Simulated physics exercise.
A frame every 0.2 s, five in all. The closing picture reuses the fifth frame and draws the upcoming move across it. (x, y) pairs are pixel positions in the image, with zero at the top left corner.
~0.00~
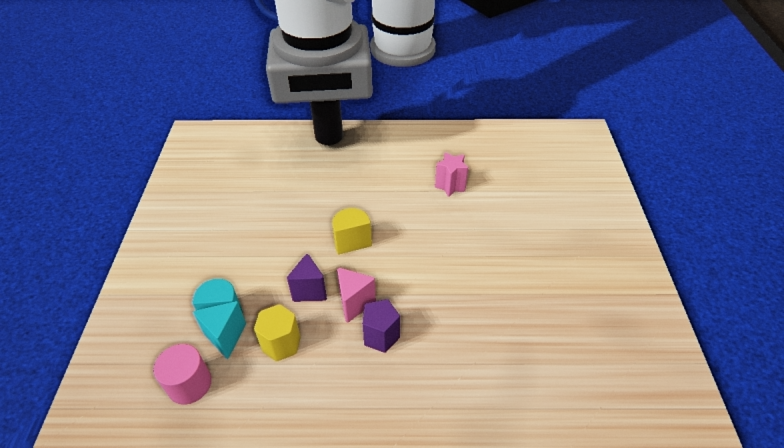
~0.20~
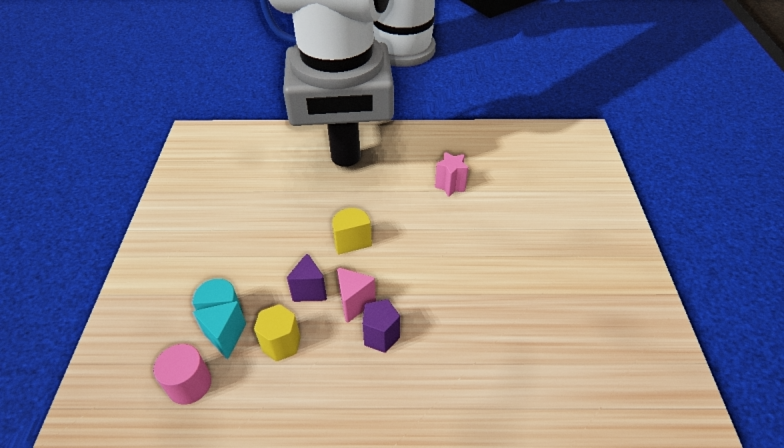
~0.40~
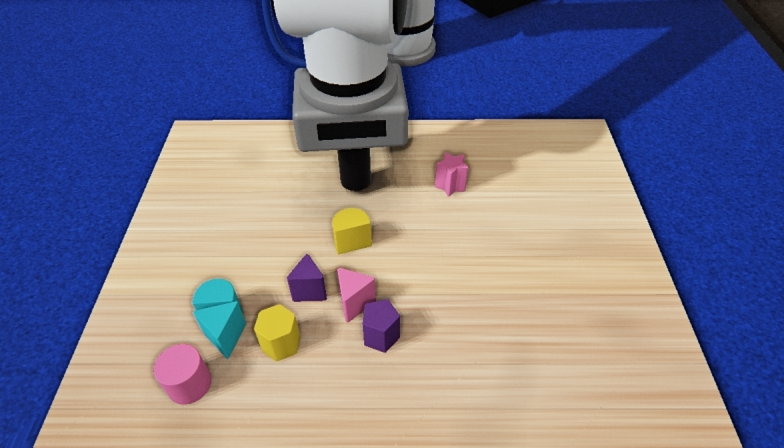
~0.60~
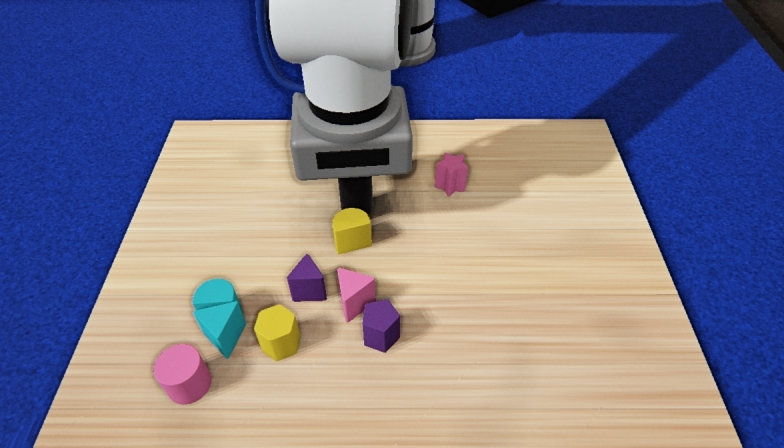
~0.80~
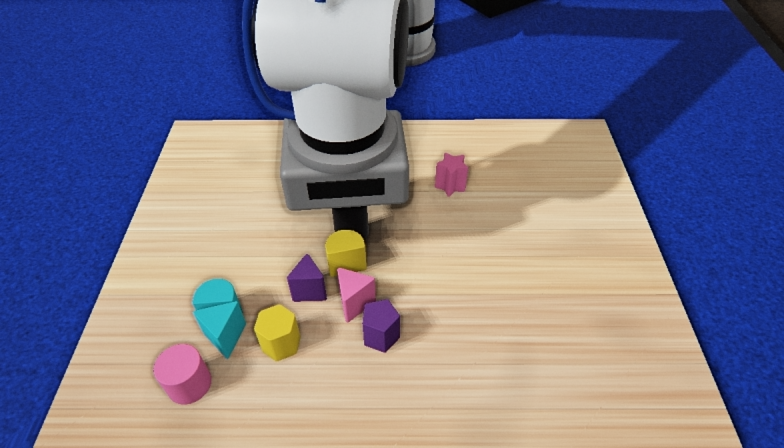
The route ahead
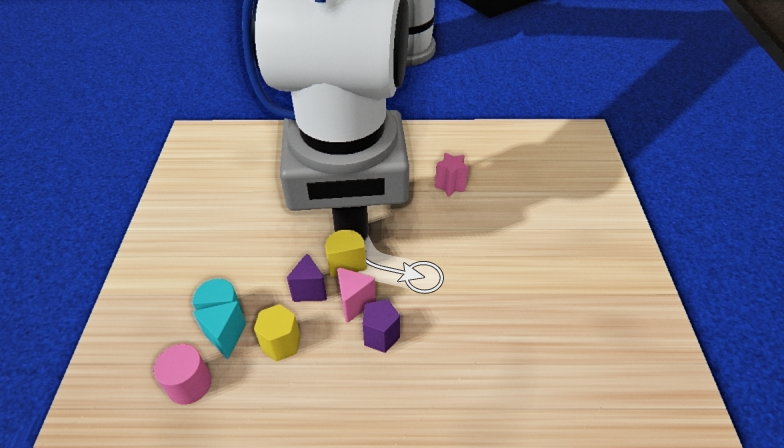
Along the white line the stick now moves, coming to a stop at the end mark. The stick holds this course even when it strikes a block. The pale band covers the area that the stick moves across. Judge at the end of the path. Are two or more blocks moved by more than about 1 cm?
That would be a no.
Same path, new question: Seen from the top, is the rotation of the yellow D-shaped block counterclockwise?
My answer is no.
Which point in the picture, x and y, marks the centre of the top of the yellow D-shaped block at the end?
Most likely (342, 259).
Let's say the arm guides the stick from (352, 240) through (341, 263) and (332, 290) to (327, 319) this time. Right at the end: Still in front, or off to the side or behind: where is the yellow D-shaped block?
It rides in front to the end.
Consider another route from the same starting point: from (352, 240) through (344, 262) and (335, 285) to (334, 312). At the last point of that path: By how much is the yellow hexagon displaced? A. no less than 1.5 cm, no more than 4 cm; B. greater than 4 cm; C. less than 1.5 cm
Answer: C.
The drawn path runs from (352, 240) by way of (366, 260) and (393, 270) to (424, 277).
On the path given first. One third of the way, stick (366, 254); yellow D-shaped block (343, 259), turned 35° clockwise; pink three-sided block (352, 285).
Two thirds of the way, stick (394, 264); yellow D-shaped block (342, 259), turned 35° clockwise; pink three-sided block (352, 285).
At the end, stick (424, 271); purple three-sided block not moved; yellow D-shaped block (342, 259), turned 35° clockwise; pink three-sided block (352, 285).
